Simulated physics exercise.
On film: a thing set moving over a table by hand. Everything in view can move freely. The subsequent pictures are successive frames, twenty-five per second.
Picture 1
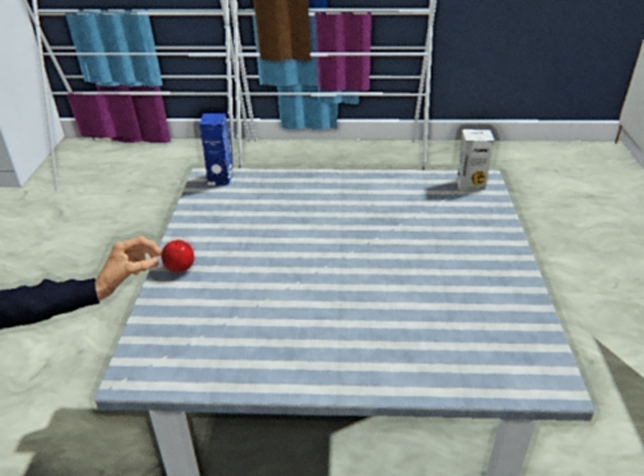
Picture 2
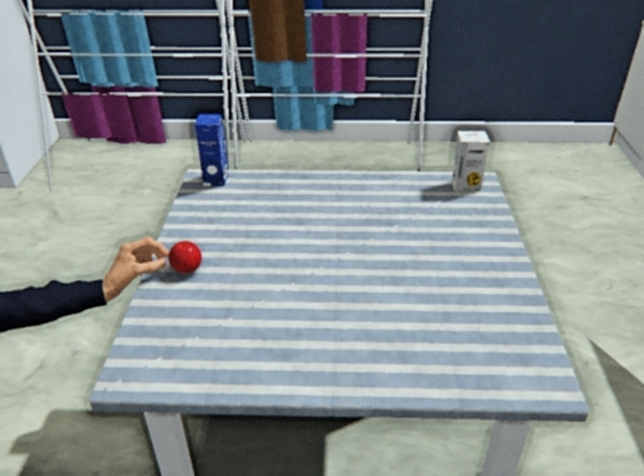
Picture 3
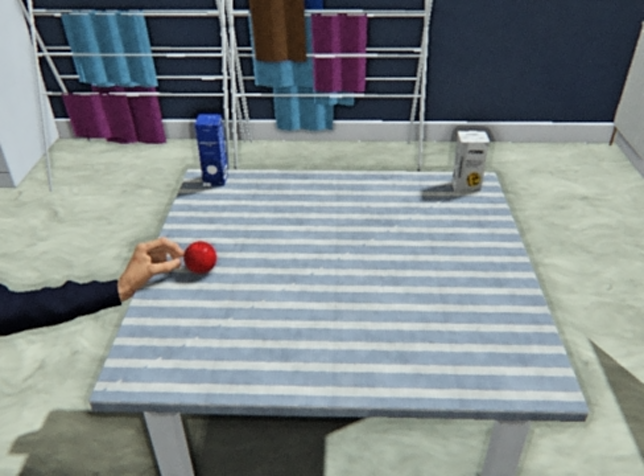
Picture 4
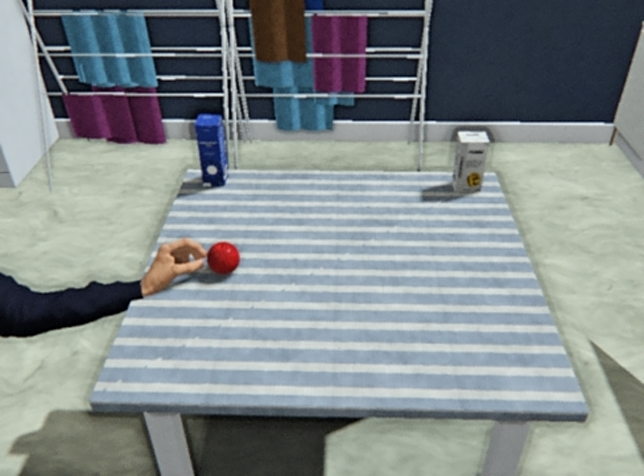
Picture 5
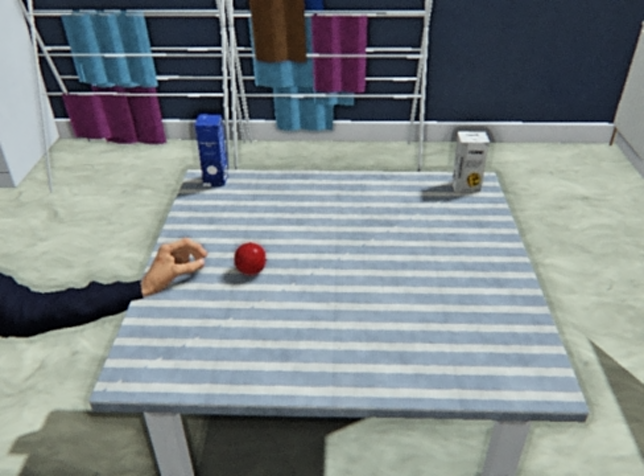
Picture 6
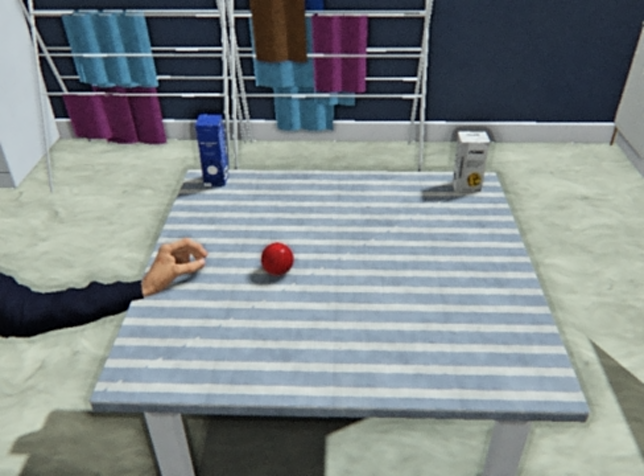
A hand pushed a red apple to the right across a striped table, then stayed still as the apple kept moving toward the middle, with a blue box and a pale box behind.
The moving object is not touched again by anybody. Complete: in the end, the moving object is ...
... off the table.
Then, 0.20 s on from there, red apple shifted well along near (408, 261).
Then, 0.50 s on from there, red apple now off the table.
Then, 0.90 s on from there, things are still on the move.
In the end, off the table, red apple.
